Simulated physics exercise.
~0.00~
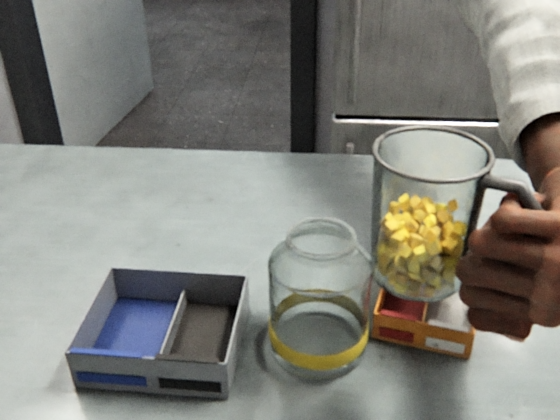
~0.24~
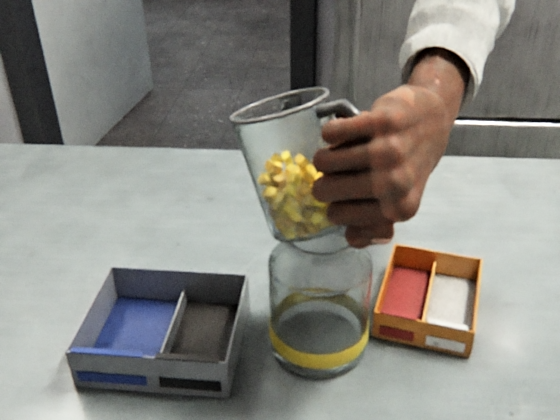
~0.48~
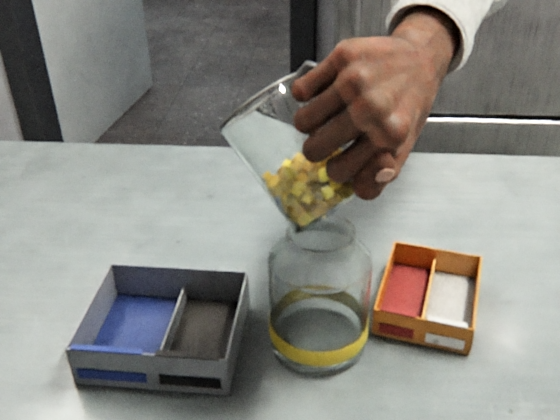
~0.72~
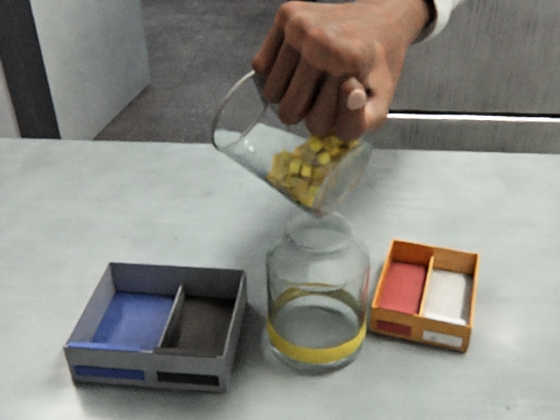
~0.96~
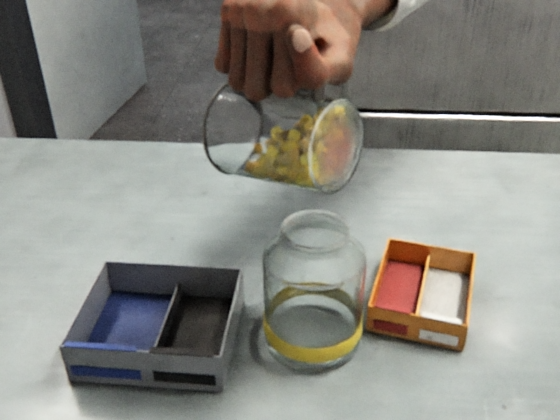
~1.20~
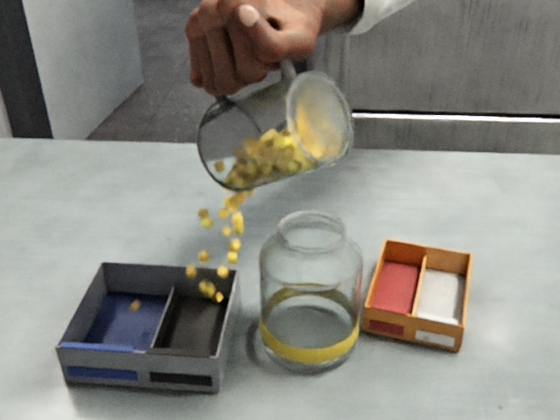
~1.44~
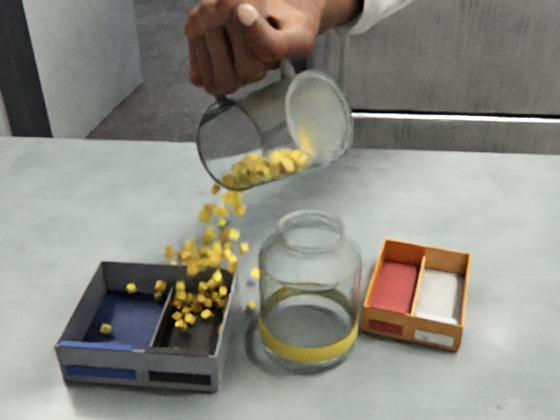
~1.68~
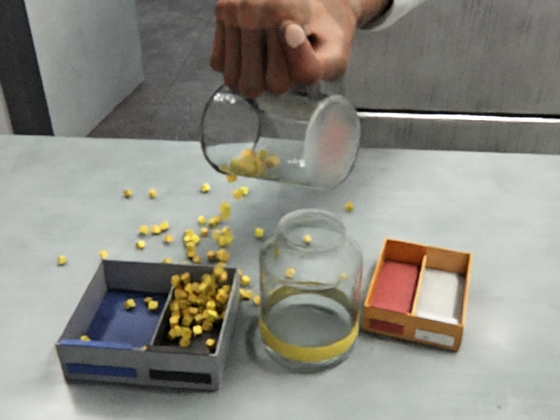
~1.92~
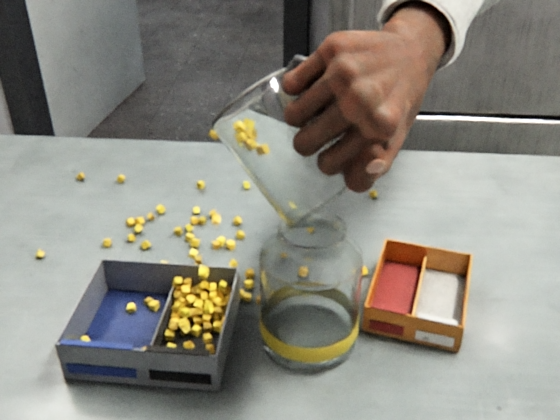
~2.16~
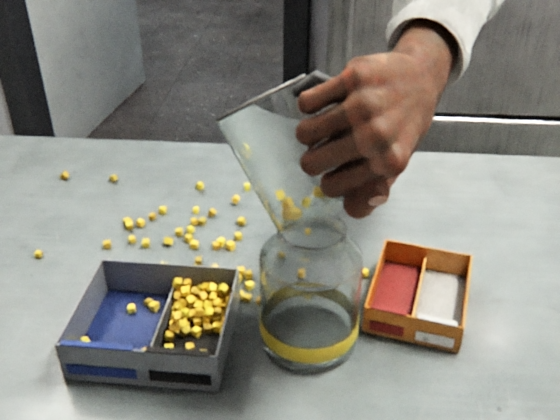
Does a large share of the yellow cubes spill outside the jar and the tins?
Yes, a large share of the cubes ends up scattered on the table, while the black section of the tin is the only other place that catches a lot of them.
